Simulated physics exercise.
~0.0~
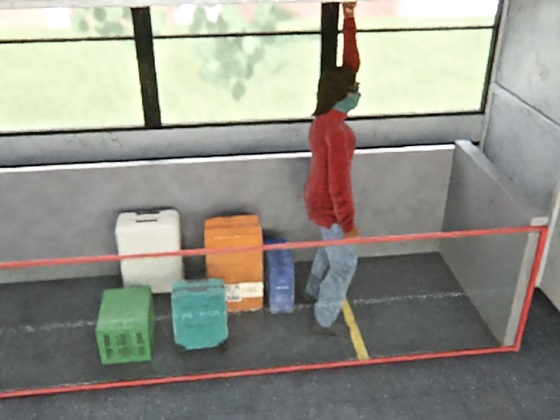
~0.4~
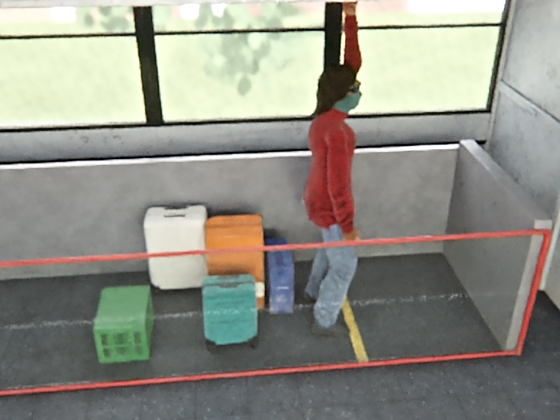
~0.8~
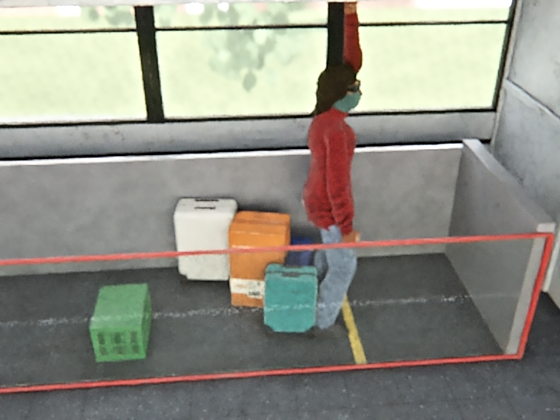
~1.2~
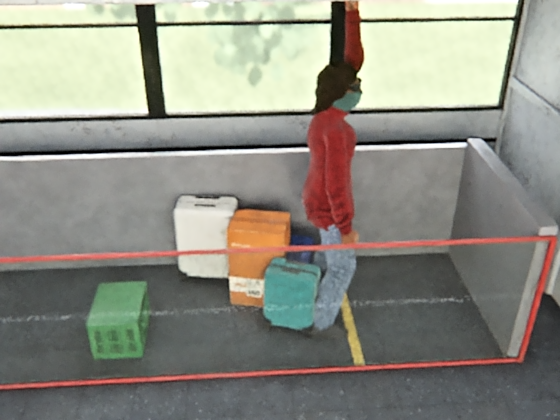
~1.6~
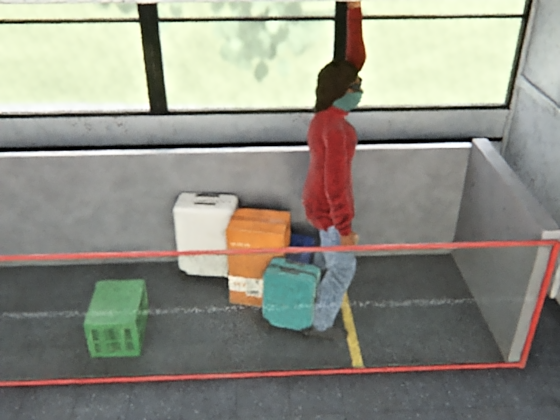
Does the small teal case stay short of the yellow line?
Yes, the teal case rolls right and comes to rest upright by the standing person's legs, short of the yellow line.
